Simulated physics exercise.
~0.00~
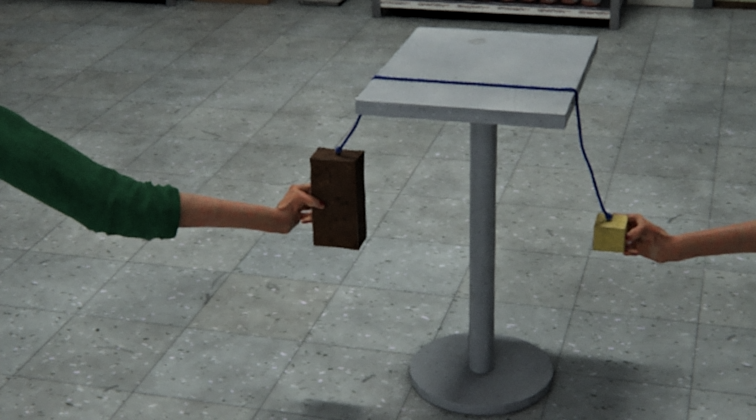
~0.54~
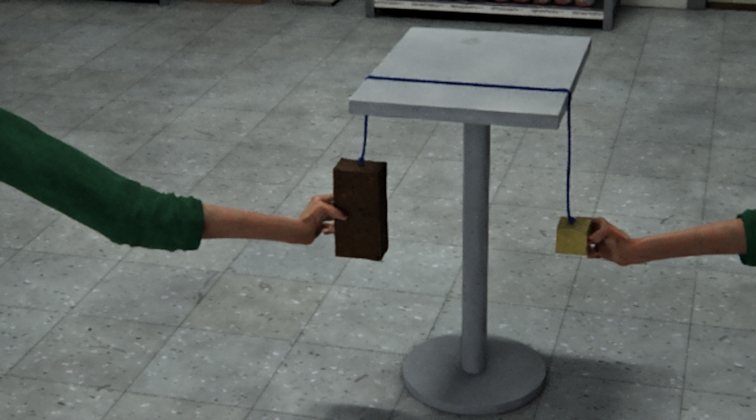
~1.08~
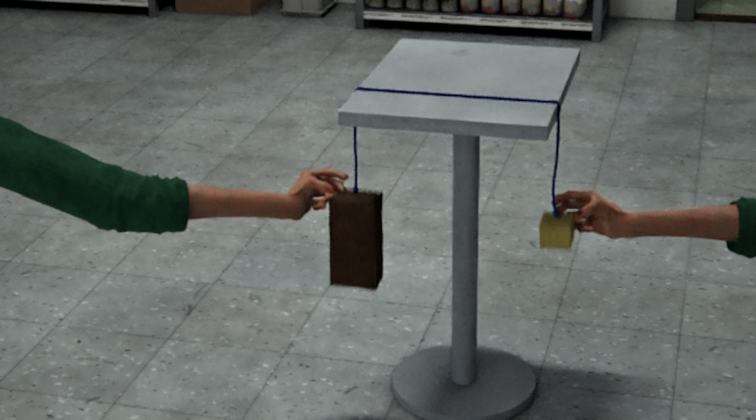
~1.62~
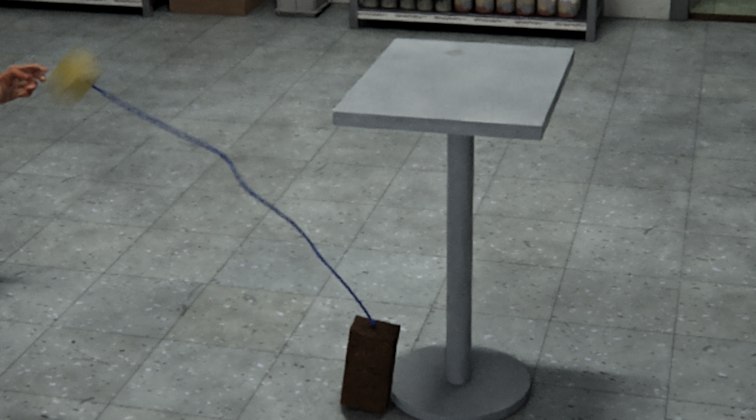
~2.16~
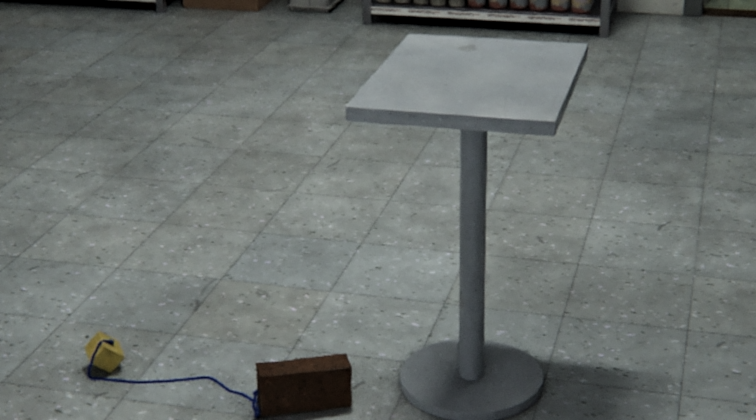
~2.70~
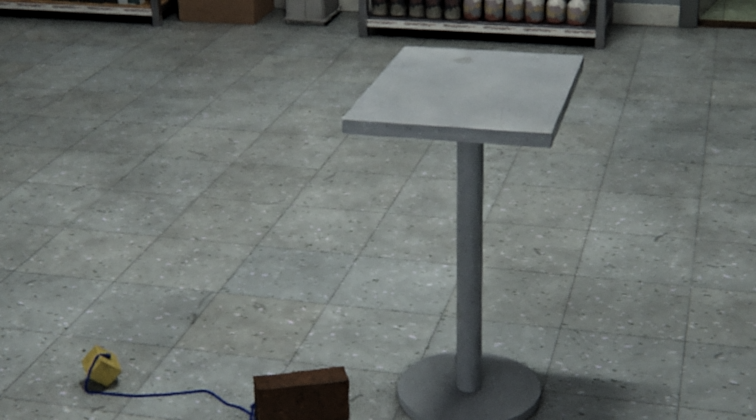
At first, two hands hold a tall dark brown brick on the left and a small yellow block on the right, joined by a blue string lying across a small grey table. The hands shift the two loads until the string hangs down straight at both edges. The fingers then loosen and draw back, with the brick hanging a little lower. Next the brick is down at the table's foot, and the yellow block flies out to the left, trailing the string. Finally the brick lies on its side and the block rests farther left, both on the floor with the string between them.
